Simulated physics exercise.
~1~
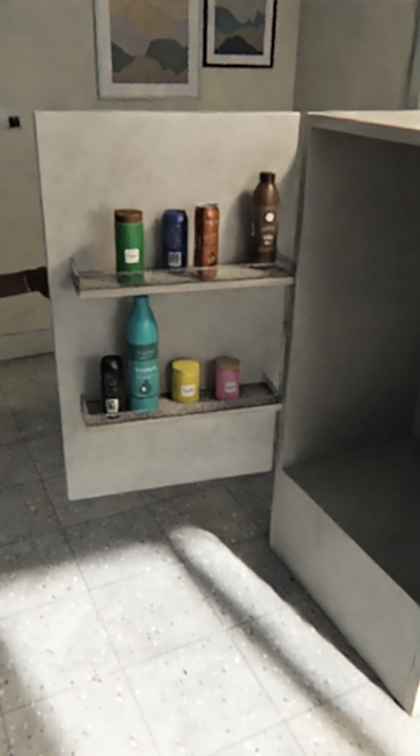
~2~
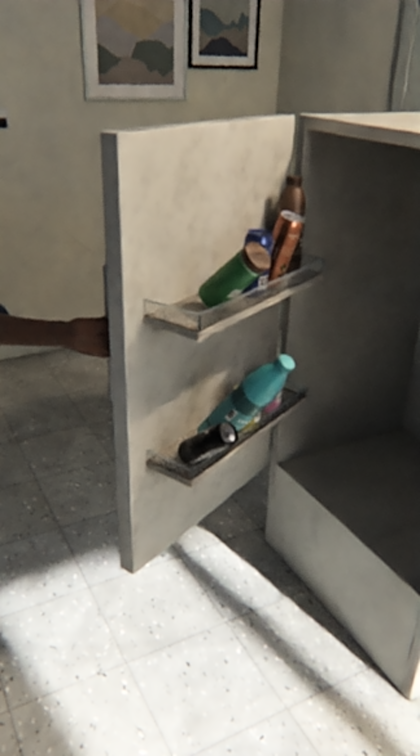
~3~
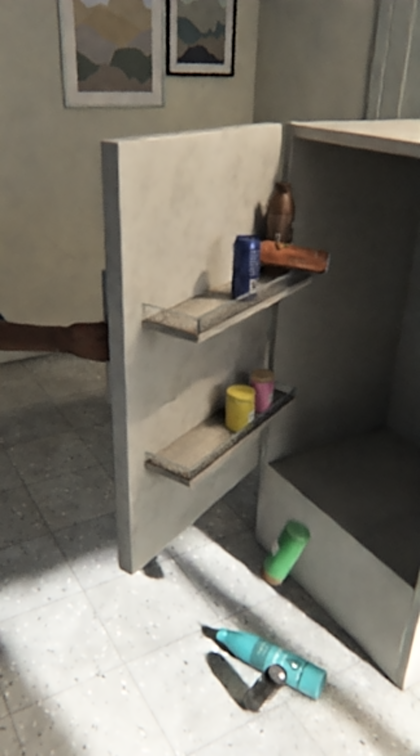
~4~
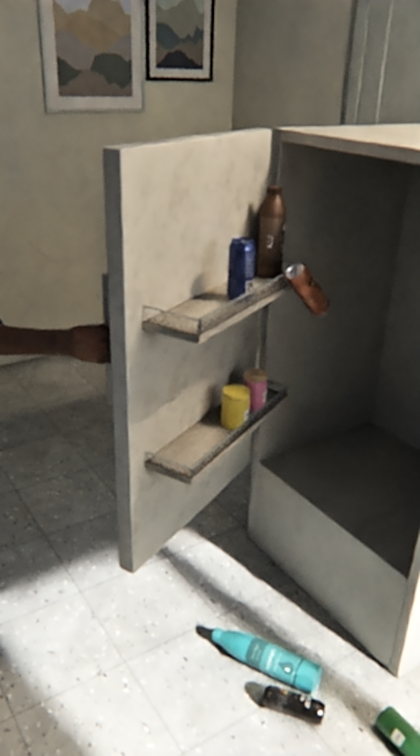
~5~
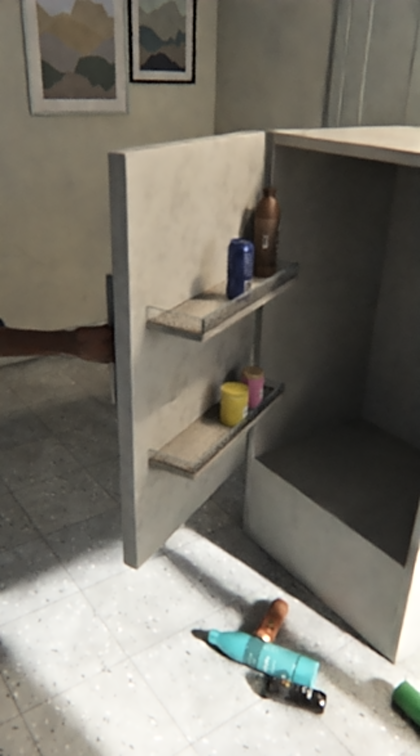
Fridge door swinging and stopping, toppling bottles and cans; turquoise bottle, black can, green jar and orange can ending on floor.
